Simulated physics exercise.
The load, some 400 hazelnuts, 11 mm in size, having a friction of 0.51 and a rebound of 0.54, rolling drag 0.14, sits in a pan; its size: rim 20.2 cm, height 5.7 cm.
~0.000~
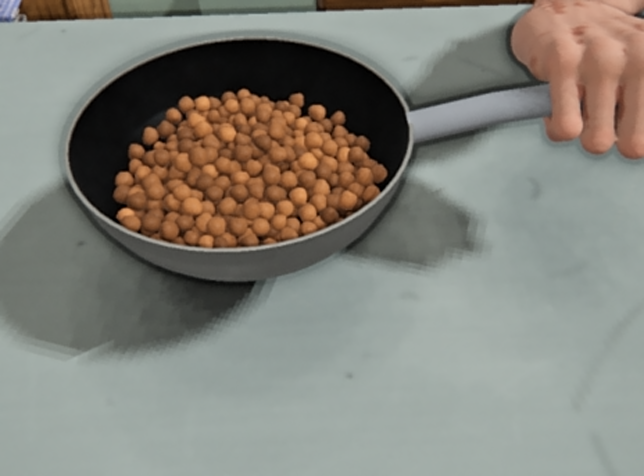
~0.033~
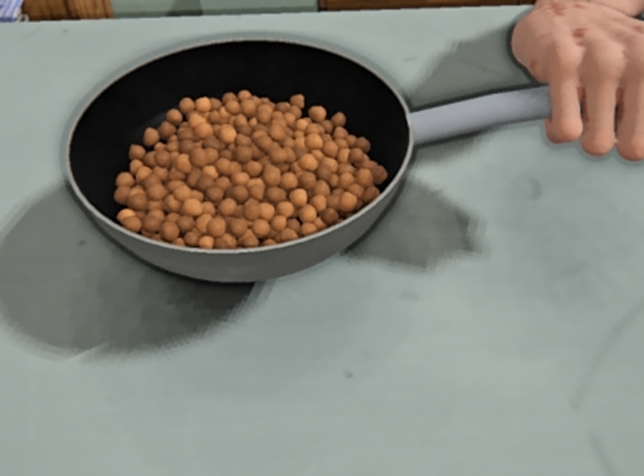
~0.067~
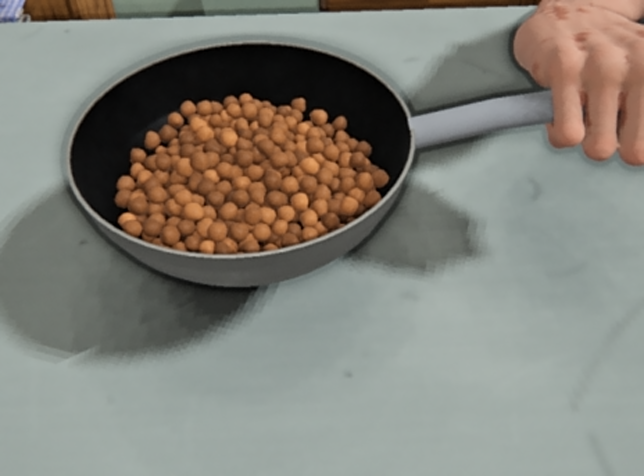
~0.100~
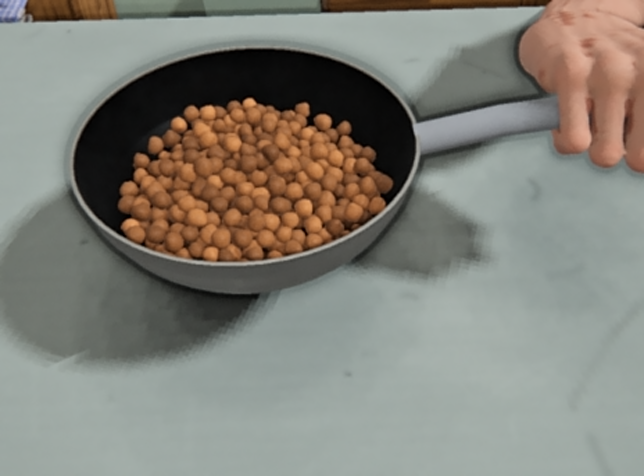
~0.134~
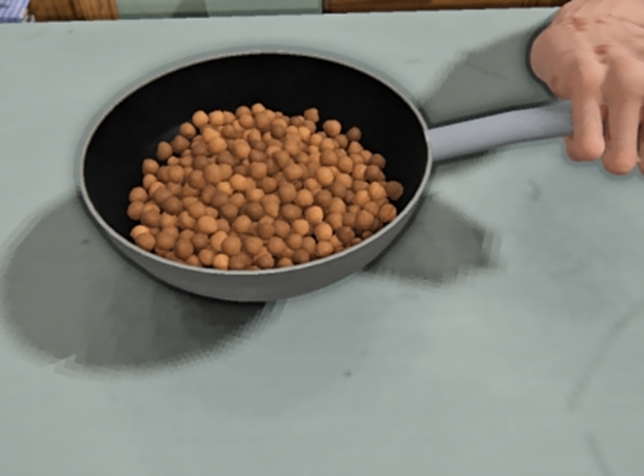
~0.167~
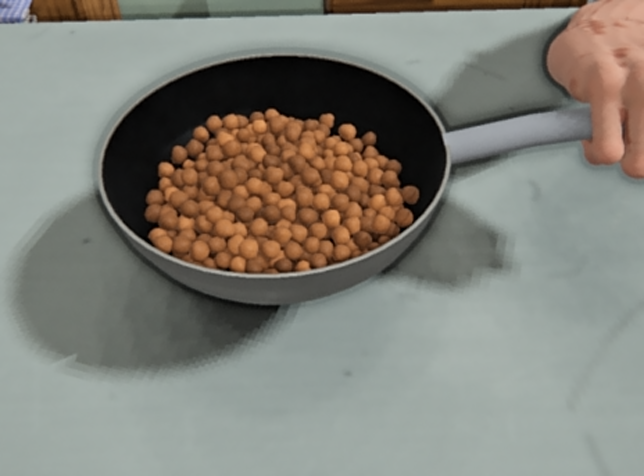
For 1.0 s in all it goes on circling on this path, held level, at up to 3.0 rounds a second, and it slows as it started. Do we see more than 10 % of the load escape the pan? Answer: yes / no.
Answer: No.
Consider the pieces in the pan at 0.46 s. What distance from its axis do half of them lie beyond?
5.0 centimetres or so.
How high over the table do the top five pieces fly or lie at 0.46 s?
About 12 cm.
Then, at 0.46 s, pan 100 %; middle of the pieces not yet landed near (250, 172).
Then, at 0.71 s, pan 100 %; middle of the pieces not yet landed near (277, 160).
After 0.93 s, pan 100 %; middle of the pieces not yet landed near (294, 185).
Then, at 1.15 s, pan 100 %; middle of the pieces not yet landed near (298, 179).
By 1.4 s all is still; pan 100 %.
